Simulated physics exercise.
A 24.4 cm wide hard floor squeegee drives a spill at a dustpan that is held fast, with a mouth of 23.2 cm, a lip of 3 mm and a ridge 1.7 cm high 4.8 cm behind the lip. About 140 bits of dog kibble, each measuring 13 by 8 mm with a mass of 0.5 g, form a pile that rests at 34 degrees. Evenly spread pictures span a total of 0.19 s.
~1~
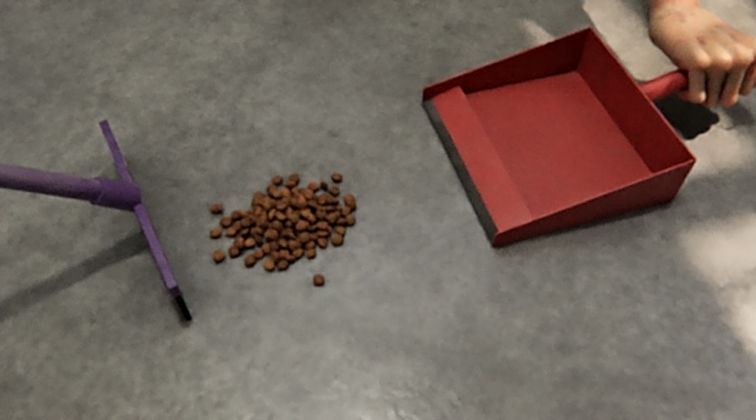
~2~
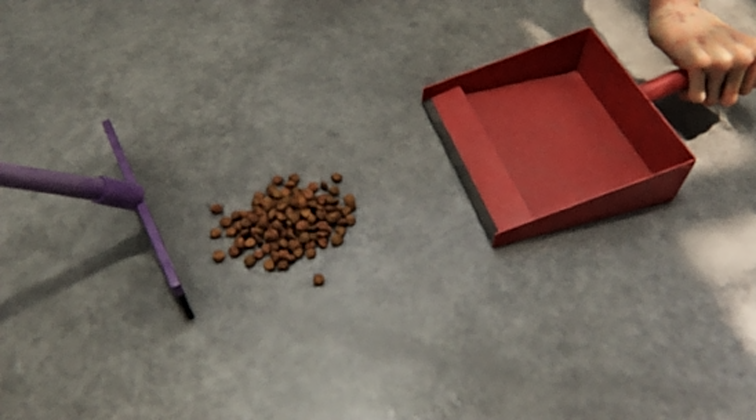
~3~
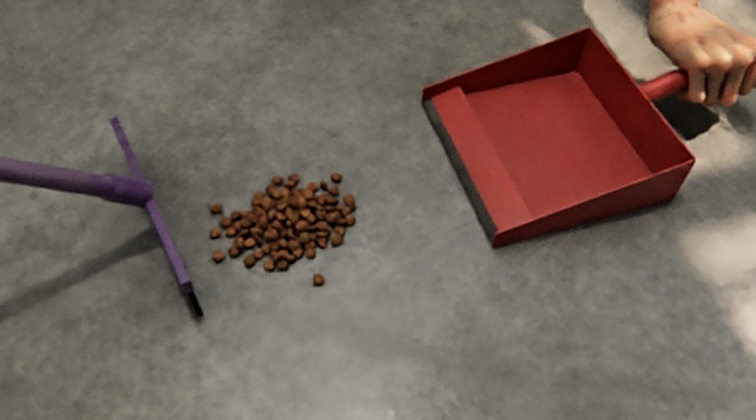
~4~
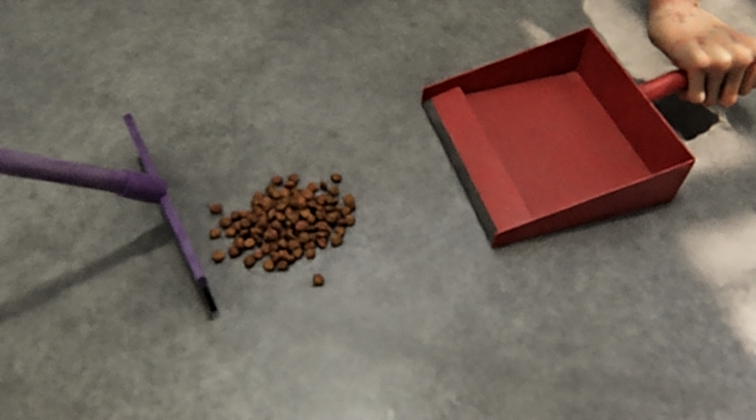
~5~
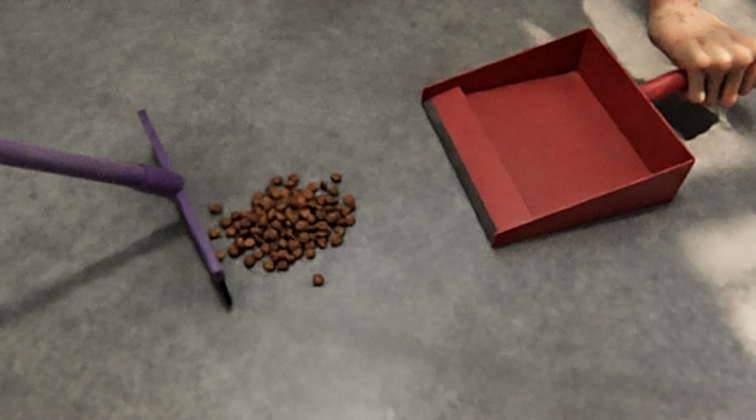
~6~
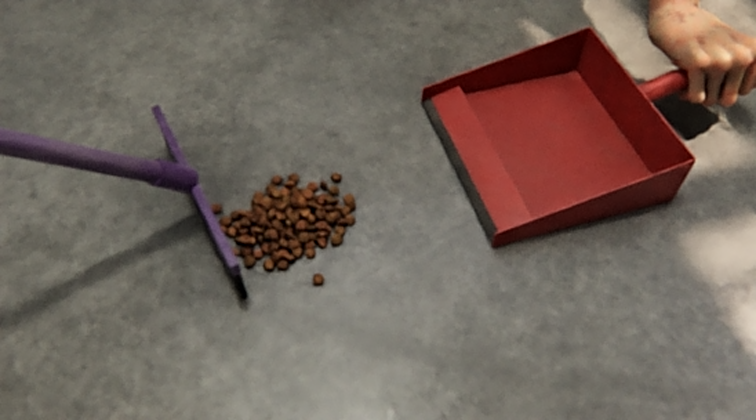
A purple squeegee slid slowly to the right across a gray floor until it reached the near edge of a small pile of brown kibble, while a hand held a red dustpan still.
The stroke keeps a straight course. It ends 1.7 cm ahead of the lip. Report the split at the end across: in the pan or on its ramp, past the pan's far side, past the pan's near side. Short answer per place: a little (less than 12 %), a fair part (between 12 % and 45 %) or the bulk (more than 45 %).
Pan - a fair part, far side - a little, near side - a little.
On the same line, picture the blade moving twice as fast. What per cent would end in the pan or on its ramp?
I'd guess it lands at about 35 per cent.
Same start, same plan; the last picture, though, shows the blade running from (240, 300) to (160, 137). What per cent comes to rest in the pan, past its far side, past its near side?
Pan: 0, far side: 0, near side: 15.
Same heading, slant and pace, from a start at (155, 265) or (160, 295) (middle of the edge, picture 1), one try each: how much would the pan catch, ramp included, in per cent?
The two tries give about 20 % and about 10 %.
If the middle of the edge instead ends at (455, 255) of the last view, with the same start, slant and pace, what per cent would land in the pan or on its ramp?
I'd expect around 0 per cent.
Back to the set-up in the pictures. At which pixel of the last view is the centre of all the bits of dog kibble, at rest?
I'd say roughly (443, 158).
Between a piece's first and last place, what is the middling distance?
Around 20 centimetres.
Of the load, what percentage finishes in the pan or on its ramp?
Something like 20 percent.
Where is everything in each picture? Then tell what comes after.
In the first frame, blade from (175, 290) to (107, 130), moved 0.0 cm, 0 of the pieces shifted so far; middle of the pieces at (285, 224); pan at (554, 145).
In the second frame, blade from (178, 289) to (109, 130), moved 0.3 cm, 0 of the pieces shifted so far; middle of the pieces at (285, 224).
In the third frame, blade from (187, 286) to (117, 127), moved 1.2 cm, 0 of the pieces shifted so far; middle of the pieces at (285, 224).
In the fourth frame, blade from (202, 281) to (130, 124), moved 2.6 cm, 0 of the pieces shifted so far; middle of the pieces at (284, 224).
In the fifth frame, blade from (219, 275) to (144, 120), moved 4.3 cm, 0 of the pieces shifted so far; middle of the pieces at (284, 224).
In the sixth frame, blade from (235, 269) to (158, 116), moved 5.9 cm, 4 of the pieces shifted so far; middle of the pieces at (284, 224); pan at (554, 145).
Then, 0.28 s after the last picture, middle of the blade 17 cm from the lip; 0 % over the lip, far side 0 %, near side 0 %.
Then, 0.47 s after the last picture, middle of the blade 9 cm from the lip; 0 % over the lip, far side 0 %, near side 0 %.
Then, 0.78 s after the last picture, middle of the blade 4 cm from the lip; 20 % over the lip, far side 0 %, near side 0 %.
In the end, pan 20 %, far side 0 %, near side 0 %, in front of the lip or behind the blade 75 %.
